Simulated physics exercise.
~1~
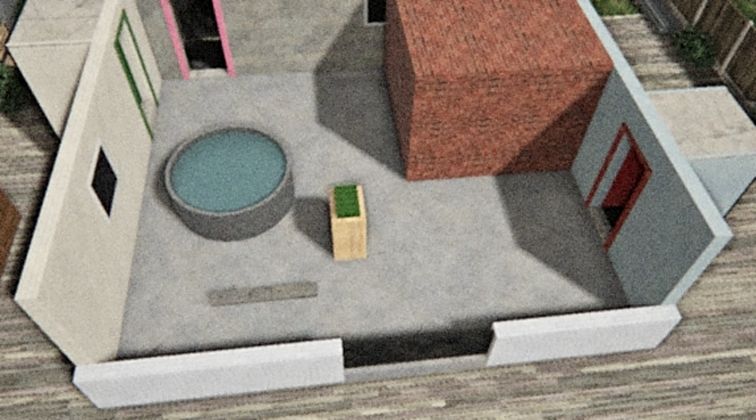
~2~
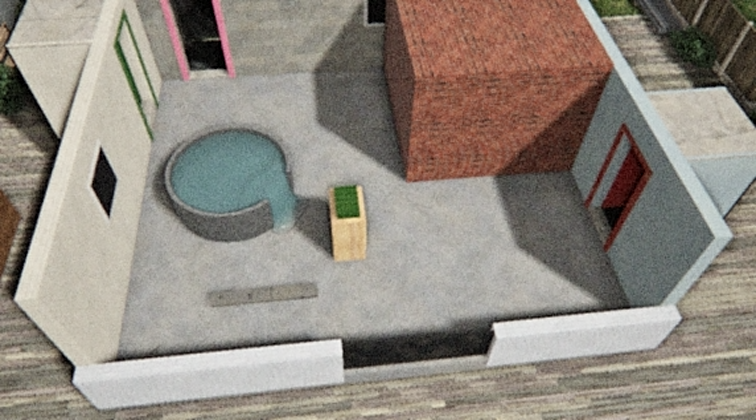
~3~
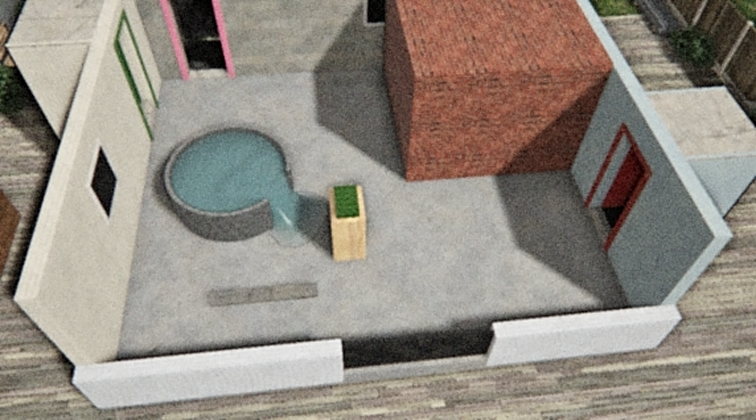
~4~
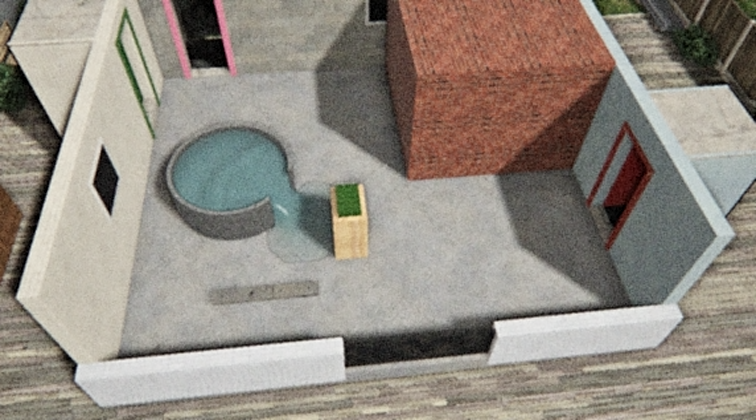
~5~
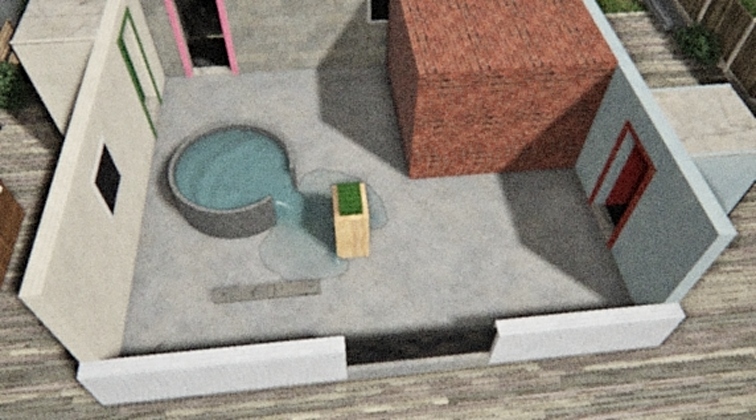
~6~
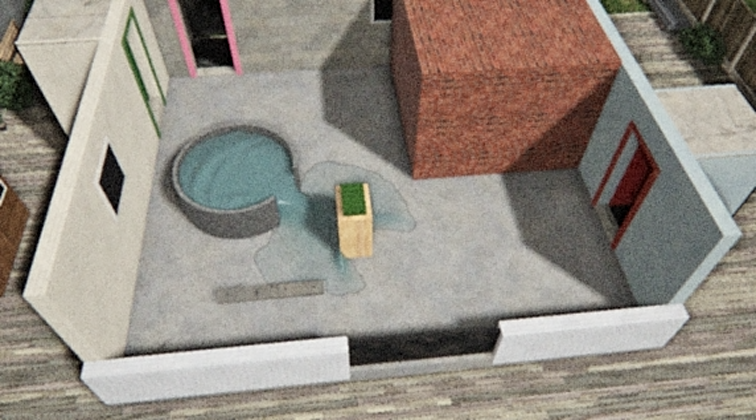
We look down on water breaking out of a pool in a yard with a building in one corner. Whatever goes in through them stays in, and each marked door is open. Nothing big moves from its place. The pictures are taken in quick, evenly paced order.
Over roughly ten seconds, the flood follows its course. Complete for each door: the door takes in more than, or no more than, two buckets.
Completed: The red door takes in more than two buckets; the pink door takes in no more than two buckets; the green door takes in no more than two buckets.
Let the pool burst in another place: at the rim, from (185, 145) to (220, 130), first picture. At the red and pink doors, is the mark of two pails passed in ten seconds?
In short: The red one is under; the pink one lets more in.
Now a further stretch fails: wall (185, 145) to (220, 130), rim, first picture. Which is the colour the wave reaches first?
I'd go with the door marked green.
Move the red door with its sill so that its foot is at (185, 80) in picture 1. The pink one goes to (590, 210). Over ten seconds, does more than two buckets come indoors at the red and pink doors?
Red stays within it; pink exceeds the limit.
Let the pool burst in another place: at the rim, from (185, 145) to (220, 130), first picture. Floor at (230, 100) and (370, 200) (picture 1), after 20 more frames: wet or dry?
Point one reached; point two not reached.
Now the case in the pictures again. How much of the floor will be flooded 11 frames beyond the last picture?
It comes out near 35 percent.
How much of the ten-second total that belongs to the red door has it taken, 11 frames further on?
That comes out to 0 per cent by my count.
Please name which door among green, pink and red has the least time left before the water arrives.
I'd say the red door.
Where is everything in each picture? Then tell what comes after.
In the first picture, the pool at (229, 170) is whole and still.
In the second picture, water pours out at (282, 203) and has run to (278, 231).
In the third picture, water pours out at (282, 204) and has run to (328, 208).
In the fourth picture, the front is at a hidden place, out from the gap at (284, 203).
In the fifth picture, water pours out at (286, 202) and has run to (382, 222).
In the sixth picture, water pours out at (289, 201) and has run to (411, 223).
A moment on, water covers 20 % of the floor; the red door not reached, the pink door not reached, the green door not reached.
Next, water covers 35 % of the floor; the red door not reached, the pink door not reached, the green door not reached.
Then, water covers 55 % of the floor; the red door under two buckets in, the pink door not reached, the green door not reached.
Later, water covers 65 % of the floor; the red door over two buckets in, the pink door not reached, the green door not reached.
In the end, water covers 75 % of the floor; the red door far over two buckets in, the pink door not reached, the green door wet at the sill, nothing in.
